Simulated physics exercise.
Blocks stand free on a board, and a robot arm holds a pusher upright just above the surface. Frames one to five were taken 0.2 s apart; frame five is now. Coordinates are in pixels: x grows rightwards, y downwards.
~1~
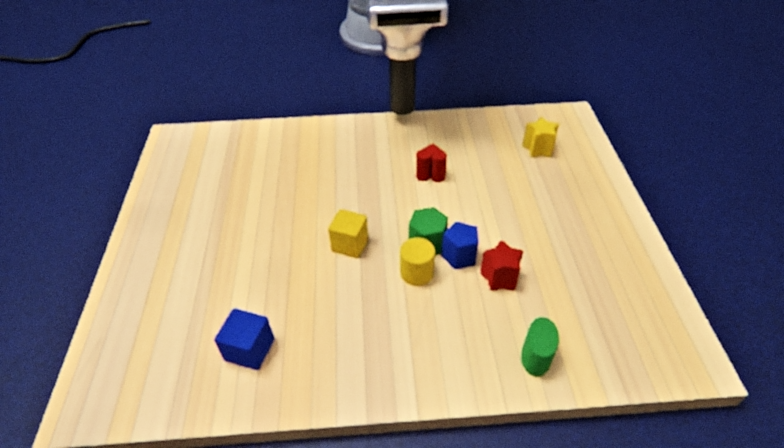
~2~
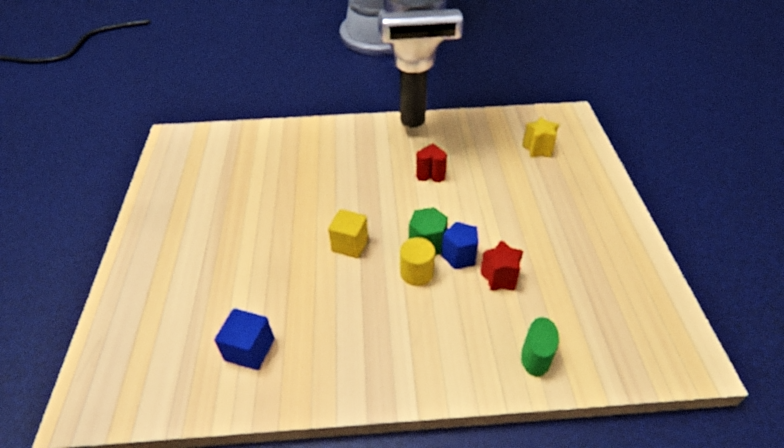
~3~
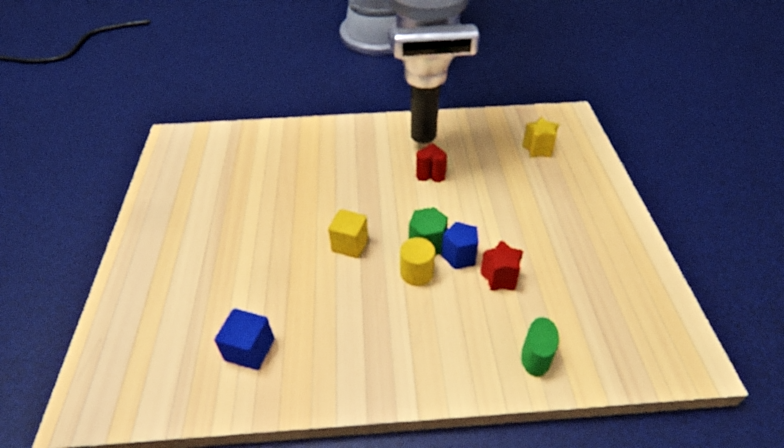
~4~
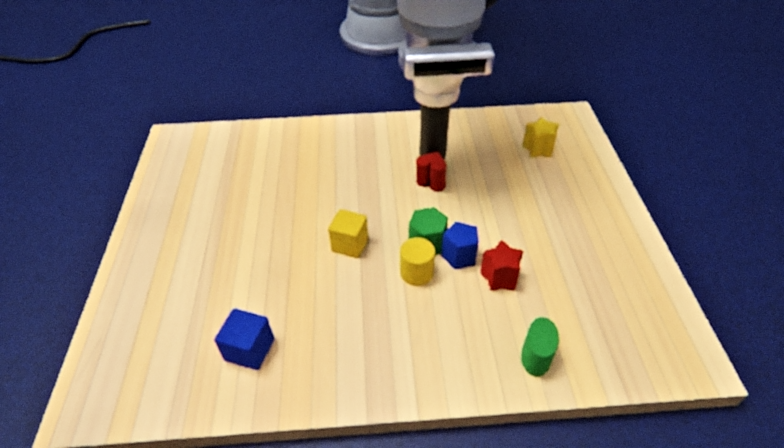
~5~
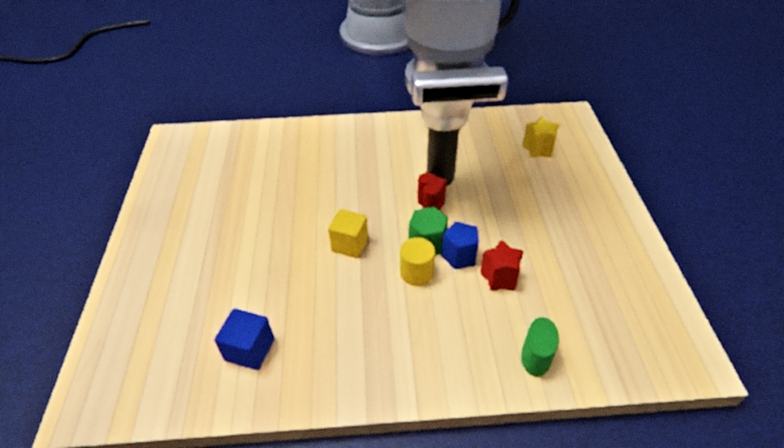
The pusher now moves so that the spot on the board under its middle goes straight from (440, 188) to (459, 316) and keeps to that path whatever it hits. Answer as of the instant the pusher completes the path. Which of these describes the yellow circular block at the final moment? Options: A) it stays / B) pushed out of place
The answer is B.
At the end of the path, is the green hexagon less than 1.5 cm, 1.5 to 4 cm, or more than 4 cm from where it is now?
Medium: 1.5 to 4 cm.
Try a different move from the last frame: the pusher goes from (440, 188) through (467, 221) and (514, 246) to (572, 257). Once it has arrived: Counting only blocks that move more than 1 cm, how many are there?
It displaces one.
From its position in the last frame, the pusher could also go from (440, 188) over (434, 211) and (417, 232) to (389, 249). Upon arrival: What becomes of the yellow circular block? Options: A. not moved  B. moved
My answer is option B.
What follows on the original path. One third of the way, pusher at (447, 216); yellow circular block at (417, 256); green hexagon at (423, 229), turned 30° anticlockwise; red heart-shaped block at (419, 205), turned 50° clockwise.
Two thirds of the way, pusher at (454, 257); yellow circular block at (403, 269); green hexagon at (418, 243), turned 35° clockwise; red heart-shaped block at (419, 205), turned 55° clockwise; blue five-sided block at (478, 268), turned 30° anticlockwise; red star block at (515, 262), turned 50° anticlockwise.
At the end, pusher at (461, 306); yellow circular block at (403, 269); green hexagon at (418, 243), turned 35° clockwise; red heart-shaped block at (419, 205), turned 55° clockwise; blue five-sided block at (499, 298), turned 110° anticlockwise; red star block at (517, 263), turned 60° anticlockwise.
